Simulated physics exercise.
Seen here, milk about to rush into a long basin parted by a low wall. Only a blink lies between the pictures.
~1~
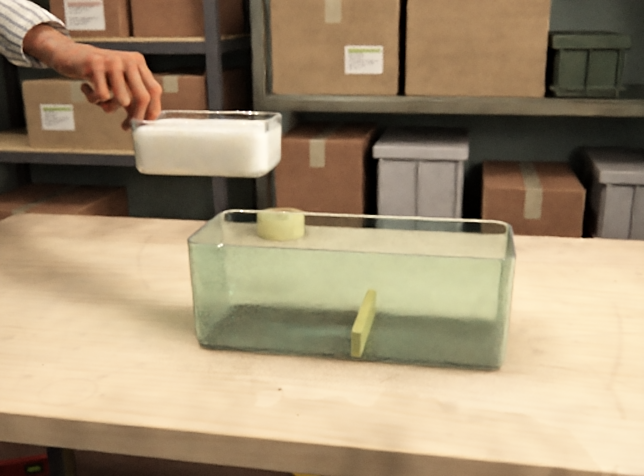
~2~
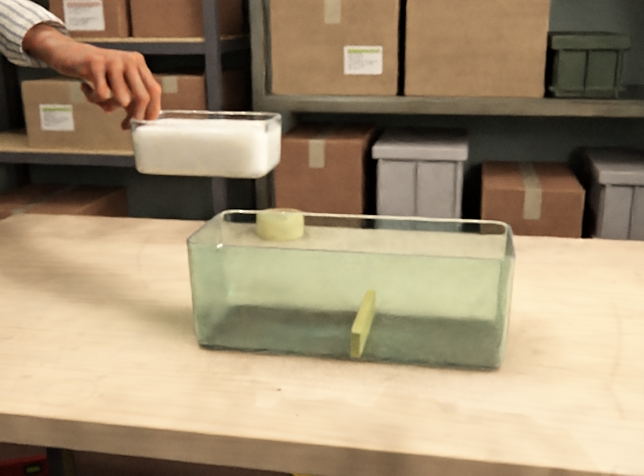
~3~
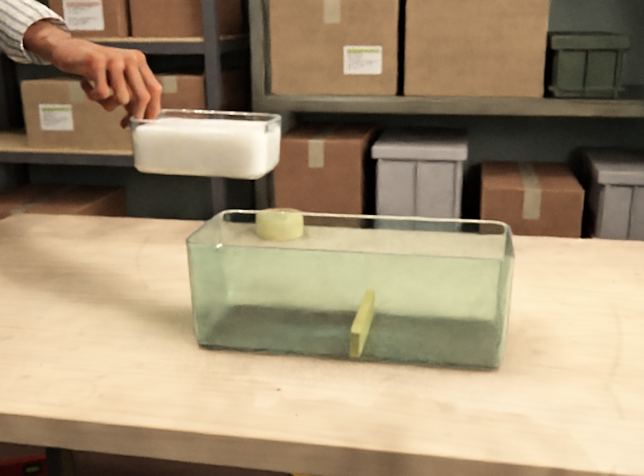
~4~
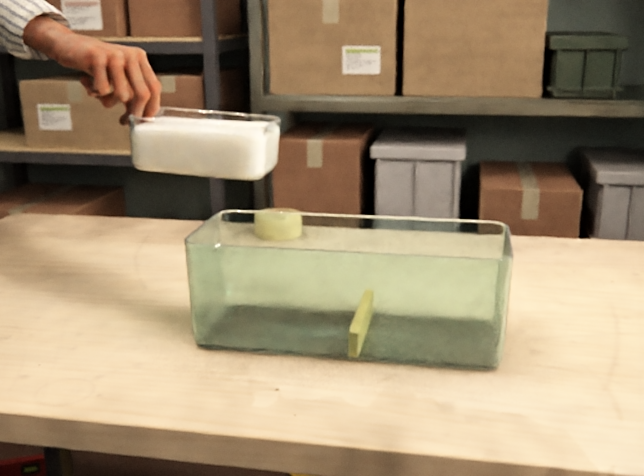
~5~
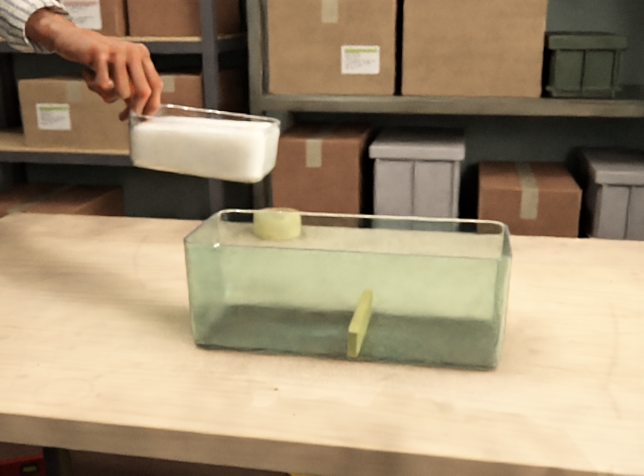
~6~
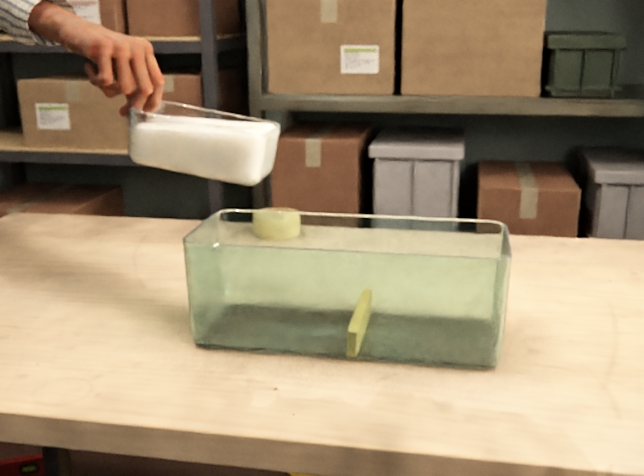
On a wooden table before shelves of boxes, a hand held a clear container of milk above a long glass basin with a low wall inside, then slowly tilted it slightly down to the right.
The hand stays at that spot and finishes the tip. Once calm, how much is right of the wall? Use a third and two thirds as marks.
In the end under a third is right of the wall.
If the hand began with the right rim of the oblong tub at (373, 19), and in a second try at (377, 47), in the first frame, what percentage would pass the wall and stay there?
The first gives 80 %, the second 80 %.
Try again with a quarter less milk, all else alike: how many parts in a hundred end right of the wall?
Close to 5 per cent.
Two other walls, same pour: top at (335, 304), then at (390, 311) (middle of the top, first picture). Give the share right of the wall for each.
About 55 and 15 per cent.
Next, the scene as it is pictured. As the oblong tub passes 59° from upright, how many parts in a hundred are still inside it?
Roughly 35 in a hundred.
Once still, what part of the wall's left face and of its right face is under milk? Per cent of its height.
Left about 70, right about 10.
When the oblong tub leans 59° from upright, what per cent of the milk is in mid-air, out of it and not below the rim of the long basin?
Near 30 %.
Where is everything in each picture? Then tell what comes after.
The first frame shows tilt 0°; pouring edge (273, 120); surface from (147, 124) to (273, 126); the long basin's rim runs from (205, 227) to (512, 241); the wall's top is at (365, 310).
The second frame shows tilt 0°; pouring edge (273, 121); surface from (147, 124) to (273, 127).
The third frame shows tilt 2°; pouring edge (273, 122); surface from (146, 123) to (273, 128).
The fourth frame shows tilt 3°; pouring edge (272, 125); surface from (145, 122) to (272, 128).
The fifth frame shows tilt 6°; pouring edge (272, 128); surface from (146, 122) to (272, 128).
The sixth frame shows tilt 9°; pouring edge (272, 131); surface from (145, 121) to (273, 129).
A moment on, the oblong tub is tipped part way and 36 per cent is still to pour, 32 is left of the wall and 0 right of it.
Next, the oblong tub is tipped on its side and 7 per cent is still to pour, 84 is left of the wall and 6 right of it.
Then the oblong tub is tipped right over and 0 per cent is still to pour, 87 is left of the wall and 12 right of it.
Later the oblong tub is tipped right over and 0 per cent is still to pour, 87 is left of the wall and 13 right of it.
At rest 87 per cent lies left of the wall, 12 right of it and 0 outside.
